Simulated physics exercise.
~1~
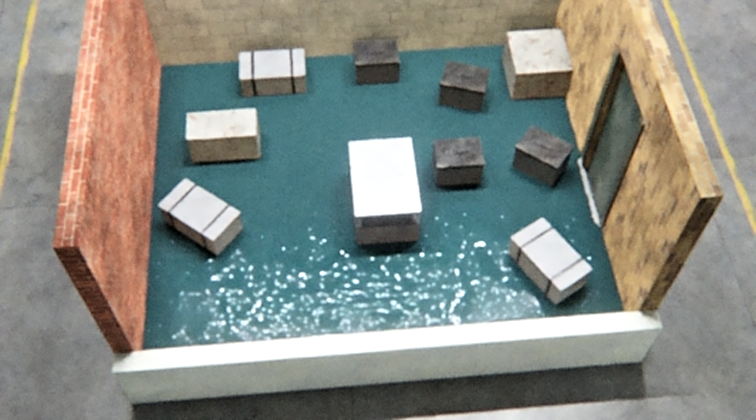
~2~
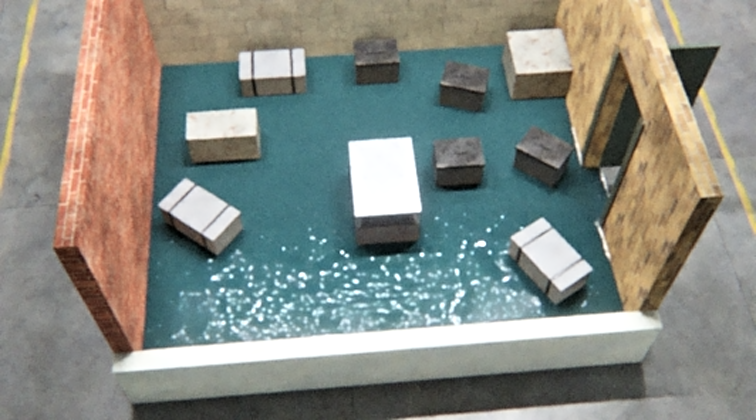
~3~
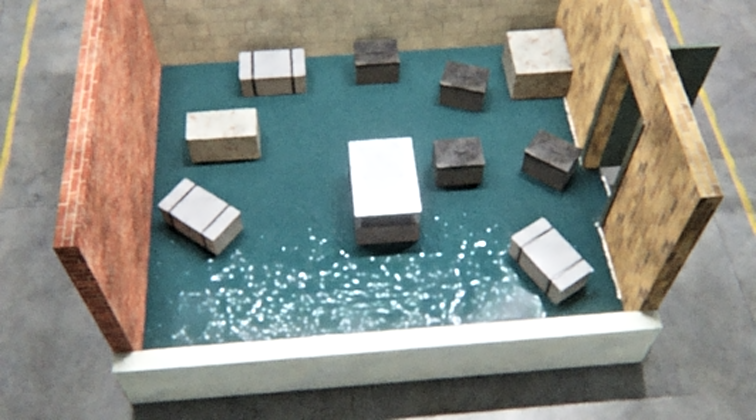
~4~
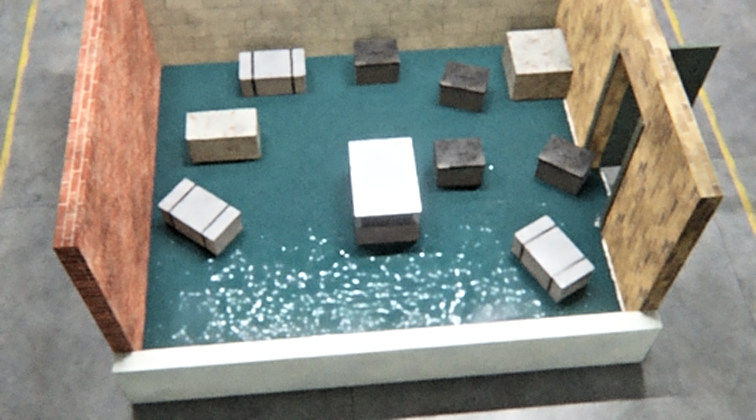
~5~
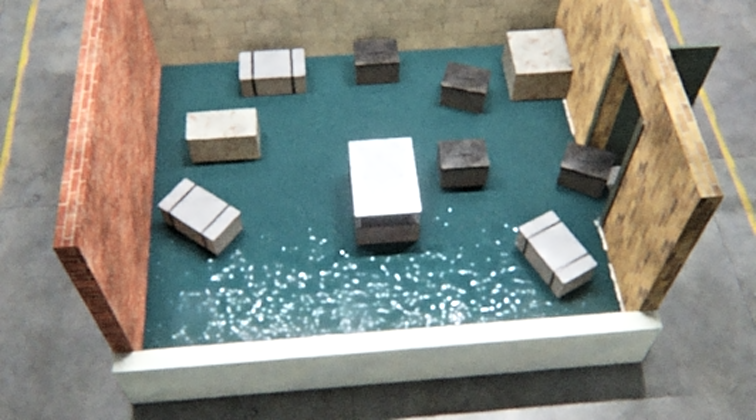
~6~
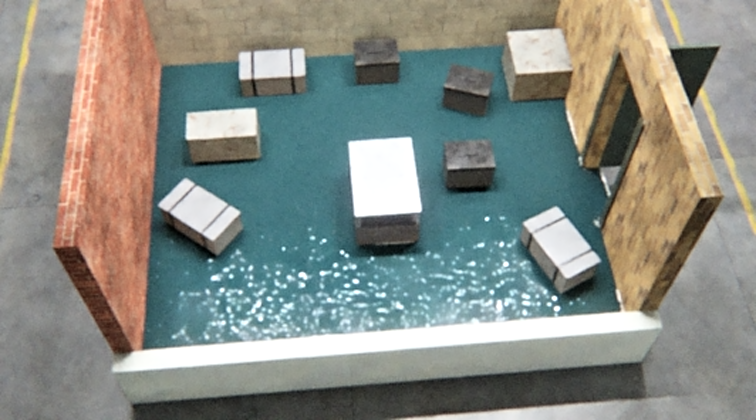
A door in the right wall of the flooded room swings outward, leaving an open doorway. The dark box nearest it drifts right, slips through the gap and out of view, while a neighbouring dark box and the pale strapped one below edge slightly rightward.
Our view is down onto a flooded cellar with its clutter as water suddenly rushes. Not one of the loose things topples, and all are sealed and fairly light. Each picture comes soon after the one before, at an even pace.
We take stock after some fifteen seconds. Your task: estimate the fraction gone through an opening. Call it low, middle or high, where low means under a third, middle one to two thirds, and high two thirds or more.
Middle.
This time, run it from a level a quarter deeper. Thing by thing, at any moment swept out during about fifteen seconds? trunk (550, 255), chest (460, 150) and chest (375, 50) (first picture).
Object by object: Carried off; carried off; trapped.
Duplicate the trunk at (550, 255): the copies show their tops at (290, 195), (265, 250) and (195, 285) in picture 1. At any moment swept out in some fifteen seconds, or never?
First copy doesn't escape, second copy doesn't escape, third copy doesn't escape.
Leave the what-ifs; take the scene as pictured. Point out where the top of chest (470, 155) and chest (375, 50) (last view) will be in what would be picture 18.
They end up close to (551, 157) and close to (419, 56).
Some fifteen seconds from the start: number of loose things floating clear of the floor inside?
I count 3.
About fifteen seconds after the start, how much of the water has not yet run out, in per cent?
Roughly 70 in a hundred.
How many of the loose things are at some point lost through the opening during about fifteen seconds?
You get 4.
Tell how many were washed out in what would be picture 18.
1 in all.
A moment on, 1 of 7 are out; 6 afloat.
Next, 1 of 7 are out; 6 afloat.
Later, 3 of 7 are out; 4 afloat.
In the end, 4 of 7 are out; 3 afloat.
